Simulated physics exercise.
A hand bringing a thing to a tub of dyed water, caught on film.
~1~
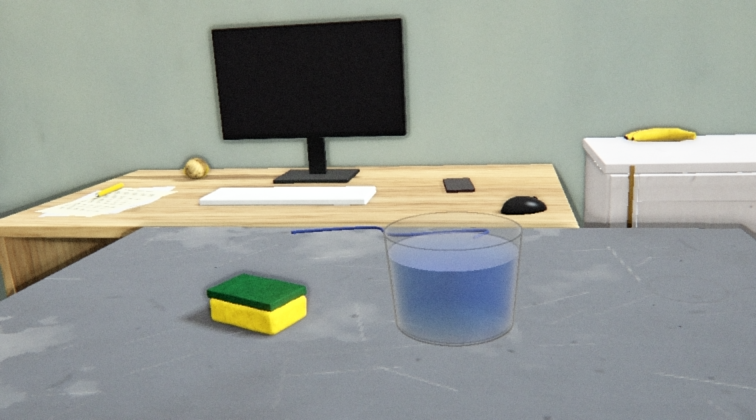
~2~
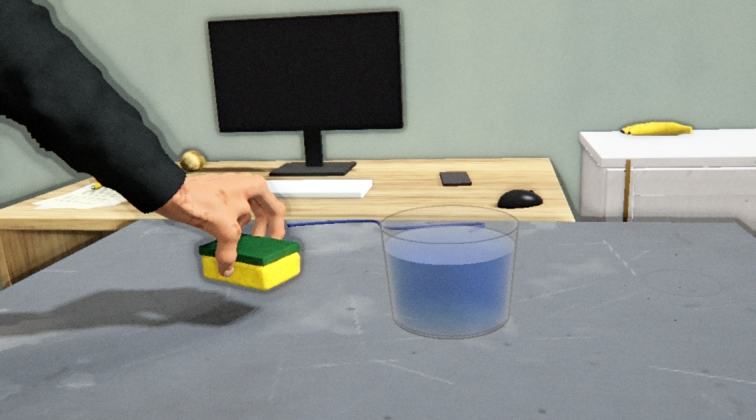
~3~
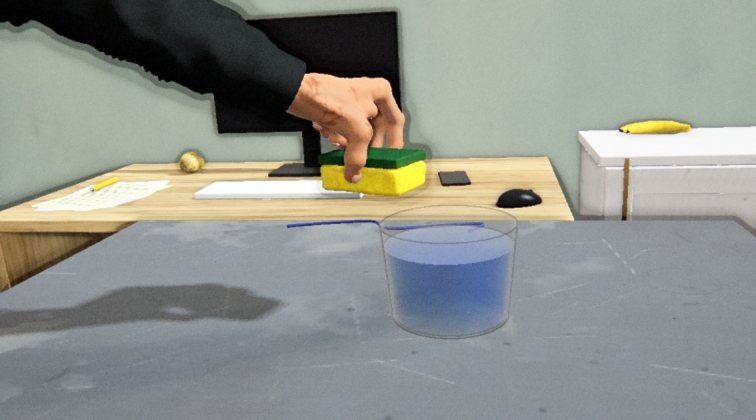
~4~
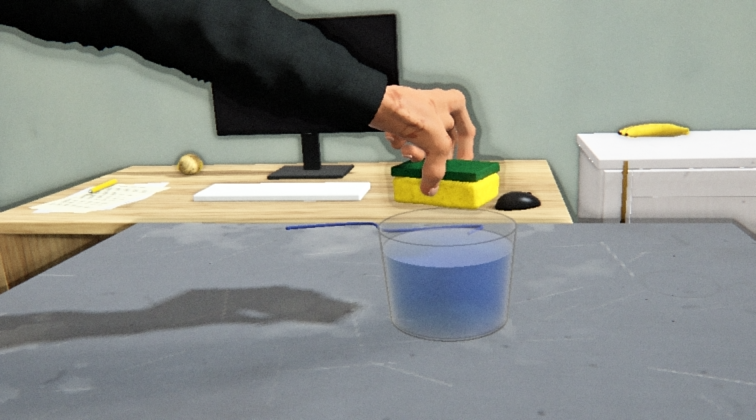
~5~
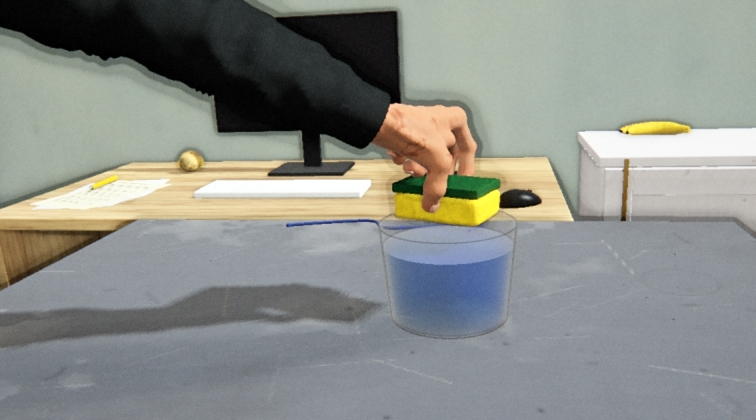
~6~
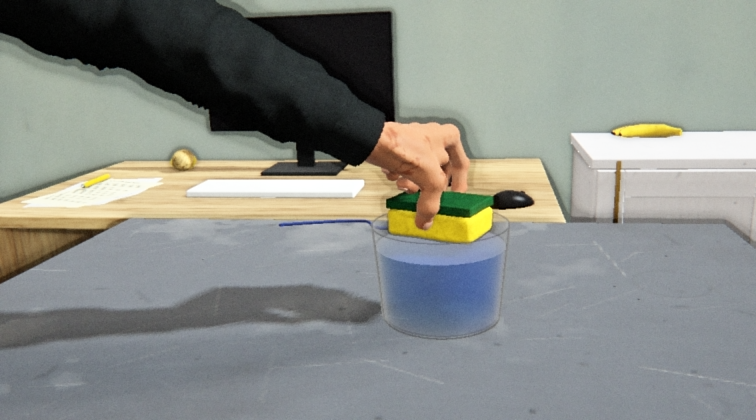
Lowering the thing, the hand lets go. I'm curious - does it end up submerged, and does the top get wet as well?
Dyed water - stays afloat, tub - top stays dry.
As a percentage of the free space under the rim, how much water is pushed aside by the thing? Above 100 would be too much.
Some 10 per cent.
A moment on, the sponge enters the dyed water; the tub is about three quarters full.
Further on, the sponge comes up again; the tub is about three quarters full.
When it is over, the sponge is afloat; the tub is about three quarters full; none went over.
